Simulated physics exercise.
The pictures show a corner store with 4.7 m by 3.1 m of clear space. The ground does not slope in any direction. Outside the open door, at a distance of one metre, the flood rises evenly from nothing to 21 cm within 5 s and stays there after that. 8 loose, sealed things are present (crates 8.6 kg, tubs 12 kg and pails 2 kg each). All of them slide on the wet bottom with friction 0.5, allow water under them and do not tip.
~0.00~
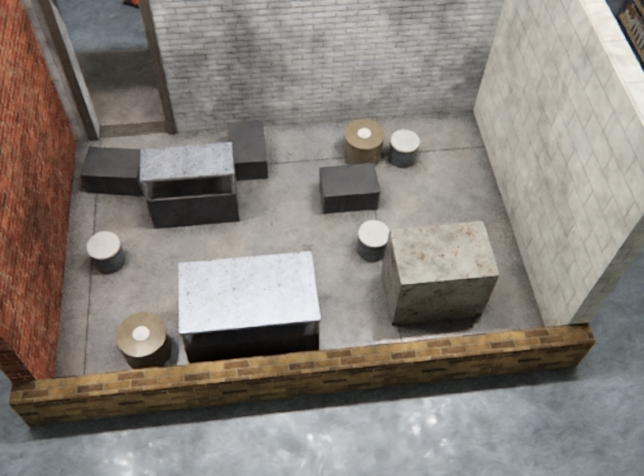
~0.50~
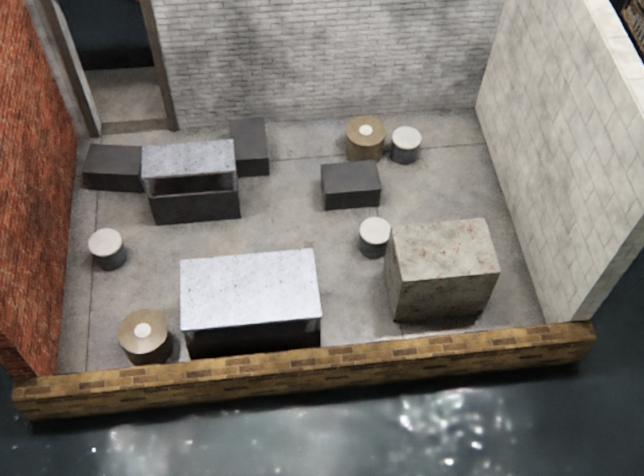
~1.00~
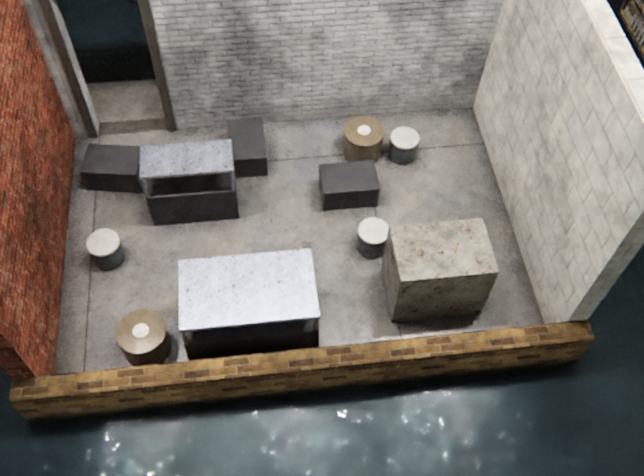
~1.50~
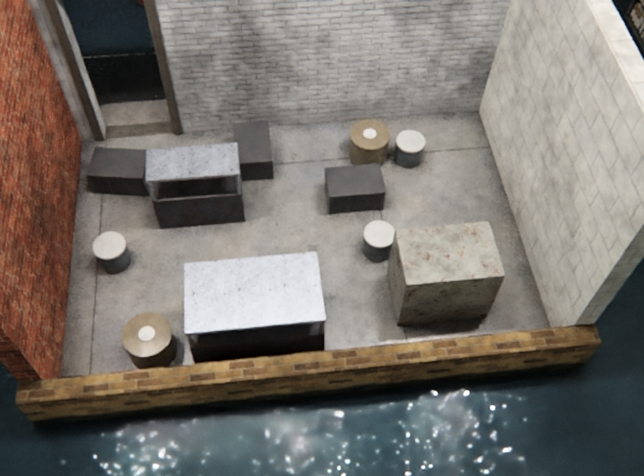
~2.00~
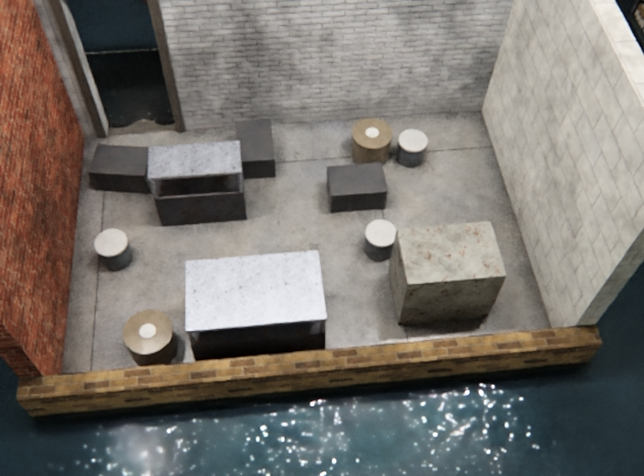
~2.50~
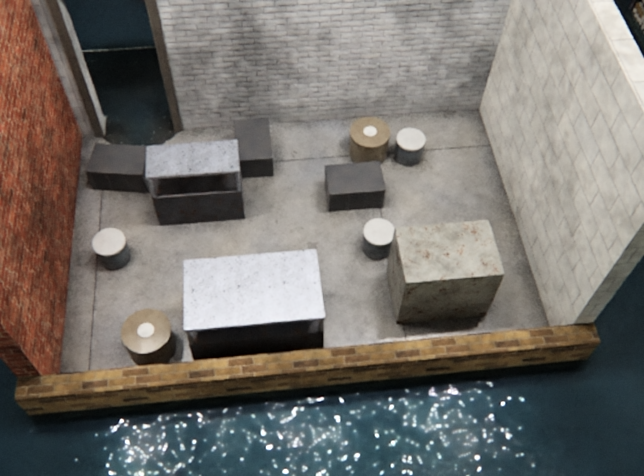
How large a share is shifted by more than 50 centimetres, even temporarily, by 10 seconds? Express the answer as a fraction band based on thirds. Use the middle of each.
The band is one third to two thirds.
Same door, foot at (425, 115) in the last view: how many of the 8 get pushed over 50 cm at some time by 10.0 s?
Then it comes to 2.
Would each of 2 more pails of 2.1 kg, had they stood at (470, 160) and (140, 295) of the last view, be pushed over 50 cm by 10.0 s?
Taking them in order, the first is within that distance and the second is beyond that distance.
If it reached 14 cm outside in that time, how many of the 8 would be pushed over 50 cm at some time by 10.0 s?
That would make 3 of them.
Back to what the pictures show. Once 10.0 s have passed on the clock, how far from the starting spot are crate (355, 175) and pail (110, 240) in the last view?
40 cm, 120 cm.
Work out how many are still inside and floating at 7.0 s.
Answer: 3.
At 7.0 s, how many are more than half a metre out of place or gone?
It comes to 3.
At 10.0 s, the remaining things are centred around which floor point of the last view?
(313, 223).
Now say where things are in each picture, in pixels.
The first frame shows a crate at (247, 141), on the bottom; a tub at (364, 134) rests on the ground; water covers 0.0 m2; 0 of 8 have shifted.
The second frame shows a crate at (248, 138) rests on the ground; a tub at (366, 131) rests on the ground; water covers 0.0 m2; 0 of 8 have shifted.
The third frame shows a crate at (247, 138) rests on the ground; a tub at (364, 131), on the bottom; water covers 0.0 m2; 0 of 8 have shifted.
The fourth frame shows a crate at (252, 141) rests on the ground; a tub at (370, 134) rests on the ground; water covers 0.0 m2; 0 of 8 have shifted.
The fifth frame shows a crate at (255, 140), on the bottom; a tub at (372, 133), on the bottom; water covers 0.0 m2; 0 of 8 have shifted.
The sixth frame shows a crate at (253, 139) rests on the ground; a tub at (370, 132), on the bottom; 0.2 m2 under water; 0 of 8 have shifted.
After 3.5 s 0 of 8 are over 50 cm from their spots; 0 afloat.
After 4.5 s 1 of 8 are over 50 cm from their spots; 0 afloat.
After 7.0 s 3 of 8 are over 50 cm from their spots; 3 afloat.
After 10.0 s 3 of 8 are over 50 cm from their spots, and 3 have been at some point; 3 afloat.
